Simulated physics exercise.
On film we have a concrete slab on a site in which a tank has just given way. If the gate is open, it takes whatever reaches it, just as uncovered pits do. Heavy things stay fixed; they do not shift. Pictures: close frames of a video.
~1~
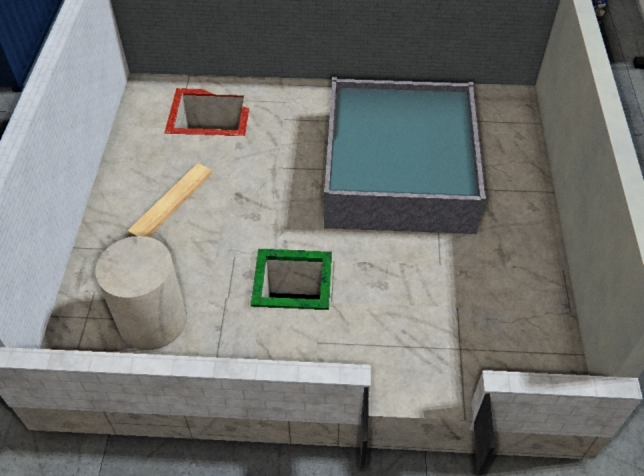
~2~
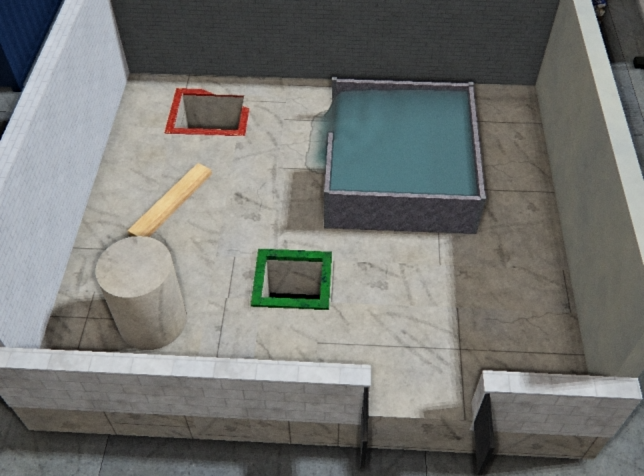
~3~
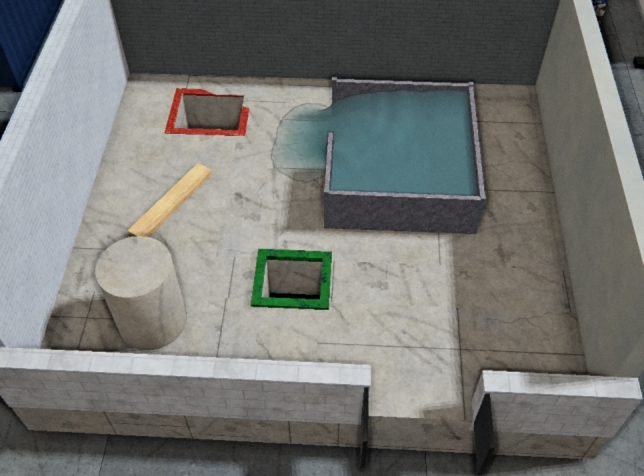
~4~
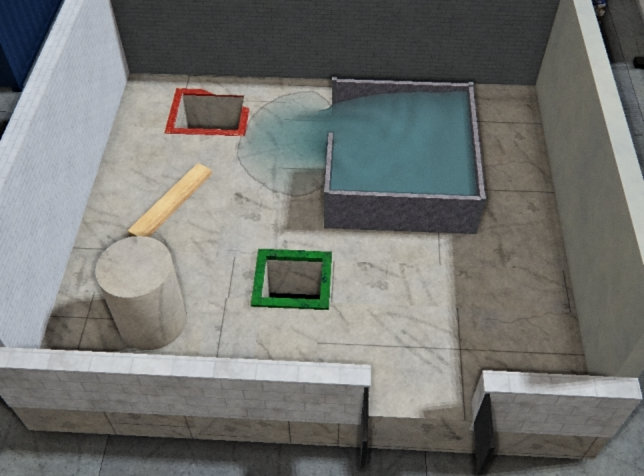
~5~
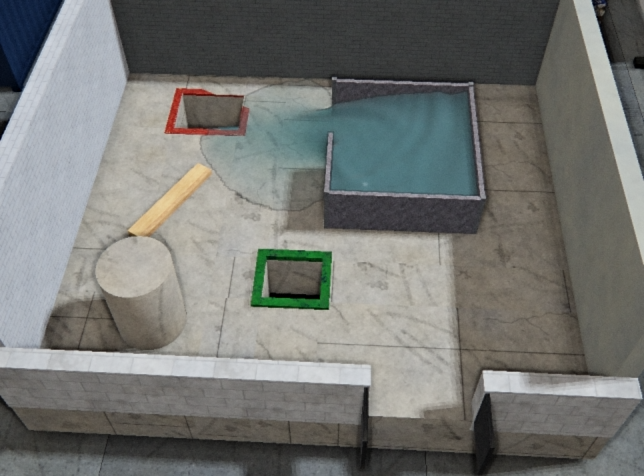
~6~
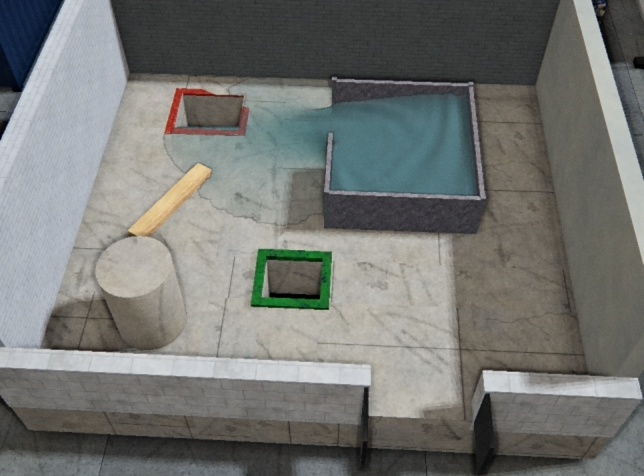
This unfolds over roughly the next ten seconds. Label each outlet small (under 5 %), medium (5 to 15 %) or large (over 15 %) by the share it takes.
Labels: Gate: Small, red pit: Large, green pit: Small.
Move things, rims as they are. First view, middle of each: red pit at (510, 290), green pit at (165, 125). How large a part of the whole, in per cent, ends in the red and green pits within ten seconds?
Red 6 %; green 30 %.
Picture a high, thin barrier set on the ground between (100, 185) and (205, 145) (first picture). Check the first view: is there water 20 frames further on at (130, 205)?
Soaked.
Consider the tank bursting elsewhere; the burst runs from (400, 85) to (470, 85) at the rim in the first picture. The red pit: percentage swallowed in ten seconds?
Roughly 20 per cent goes to the red pit.
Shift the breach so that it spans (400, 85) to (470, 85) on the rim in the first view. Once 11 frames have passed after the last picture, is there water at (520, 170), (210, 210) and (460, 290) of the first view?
The first would be drenched, the second still unwetted and the third still unwetted.
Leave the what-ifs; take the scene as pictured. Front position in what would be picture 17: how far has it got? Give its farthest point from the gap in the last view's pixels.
The front's farthest point is close to (60, 291).
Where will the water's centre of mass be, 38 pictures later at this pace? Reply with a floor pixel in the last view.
The centre of mass sits at about (271, 201).
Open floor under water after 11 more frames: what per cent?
I reckon 35 per cent or so.
A moment on, water covers 25 % of the floor; the gate 0 %, the red pit 6 %, the green pit 0 %.
Next, water covers 35 % of the floor; the gate 0 %, the red pit 13 %, the green pit 0 %.
Then, water covers 40 % of the floor; the gate 0 %, the red pit 22 %, the green pit 0 %.
Later, water covers 55 % of the floor; the gate 0 %, the red pit 34 %, the green pit 0 %.
In the end, water covers 75 % of the floor; the gate 1 %, the red pit 44 %, the green pit 0 %.
